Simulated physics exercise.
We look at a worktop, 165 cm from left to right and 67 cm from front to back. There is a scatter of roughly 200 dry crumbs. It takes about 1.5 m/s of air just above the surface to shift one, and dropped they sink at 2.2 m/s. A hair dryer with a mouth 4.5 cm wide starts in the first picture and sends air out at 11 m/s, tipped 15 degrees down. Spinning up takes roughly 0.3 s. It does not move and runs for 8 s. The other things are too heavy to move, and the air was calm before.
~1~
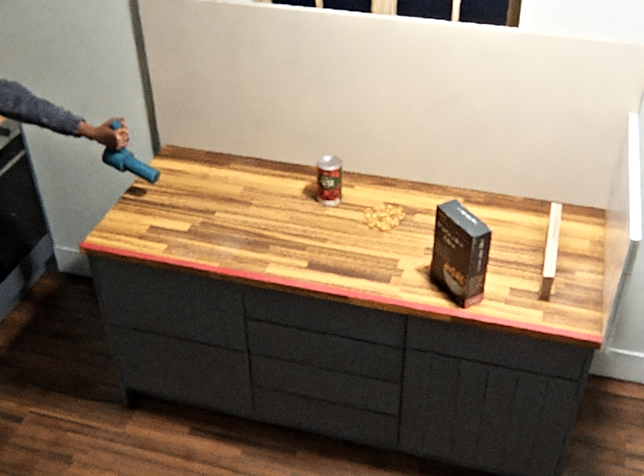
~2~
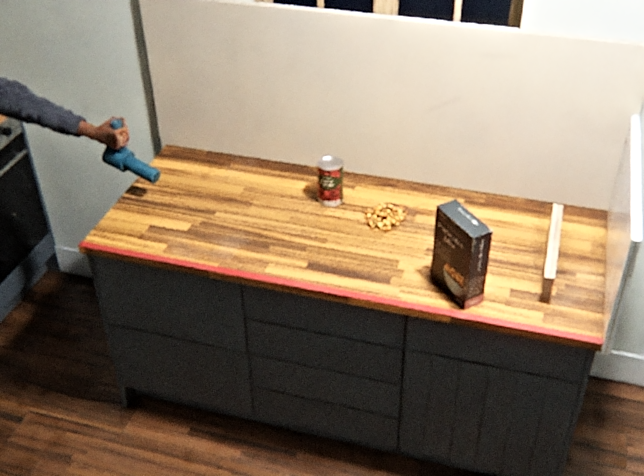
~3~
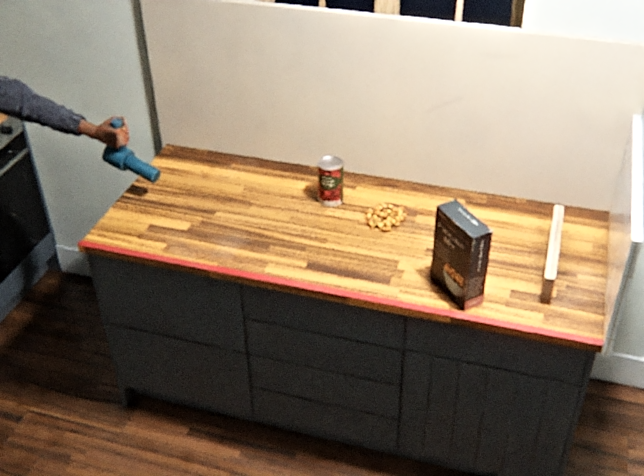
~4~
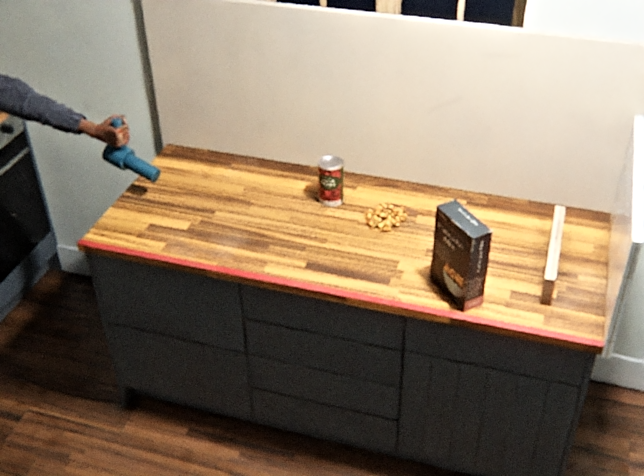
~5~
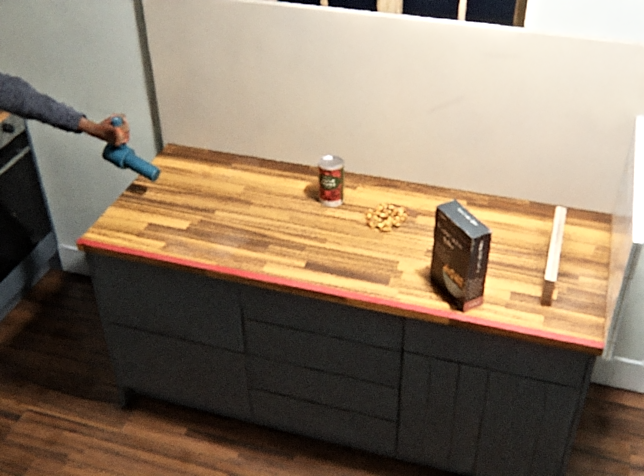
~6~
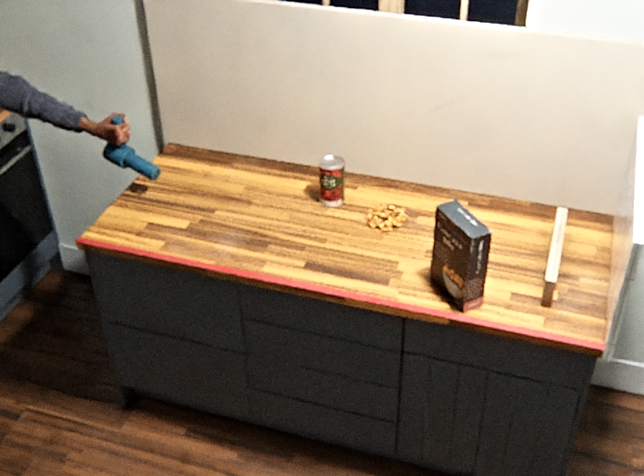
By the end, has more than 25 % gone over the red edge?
Answer: No.
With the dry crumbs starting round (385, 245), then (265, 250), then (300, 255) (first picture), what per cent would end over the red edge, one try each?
In turn about 10 %, 100 %, 90 %.
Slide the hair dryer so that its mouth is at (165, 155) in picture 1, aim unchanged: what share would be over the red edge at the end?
In that case some 1 per cent.
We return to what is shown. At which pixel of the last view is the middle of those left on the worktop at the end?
Near (553, 228).
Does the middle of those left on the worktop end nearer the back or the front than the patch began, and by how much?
Towards the back, some 10 cm.
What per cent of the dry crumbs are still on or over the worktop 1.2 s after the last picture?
Near 100 %.
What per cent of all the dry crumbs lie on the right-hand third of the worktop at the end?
Some 90 per cent.
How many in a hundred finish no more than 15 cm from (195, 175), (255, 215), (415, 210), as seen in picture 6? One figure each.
In turn about 0 %, 0 %, 10 %.
Then, 1.2 s after the last picture, 86 % are on the move or not yet settled, 0 % are over the red edge; the middle of those still in play is near (544, 236).
Then, 2.2 s after the last picture, 81 % are on the move or not yet settled, 0 % are over the red edge; the middle of those still in play is near (550, 232).
Then, 4.1 s after the last picture, 76 % are on the move or not yet settled, 0 % are over the red edge; the middle of those still in play is near (553, 228).
Then, 7.7 s after the last picture, at the end, 0 % are over the red edge; the middle of those still in play is near (553, 228).
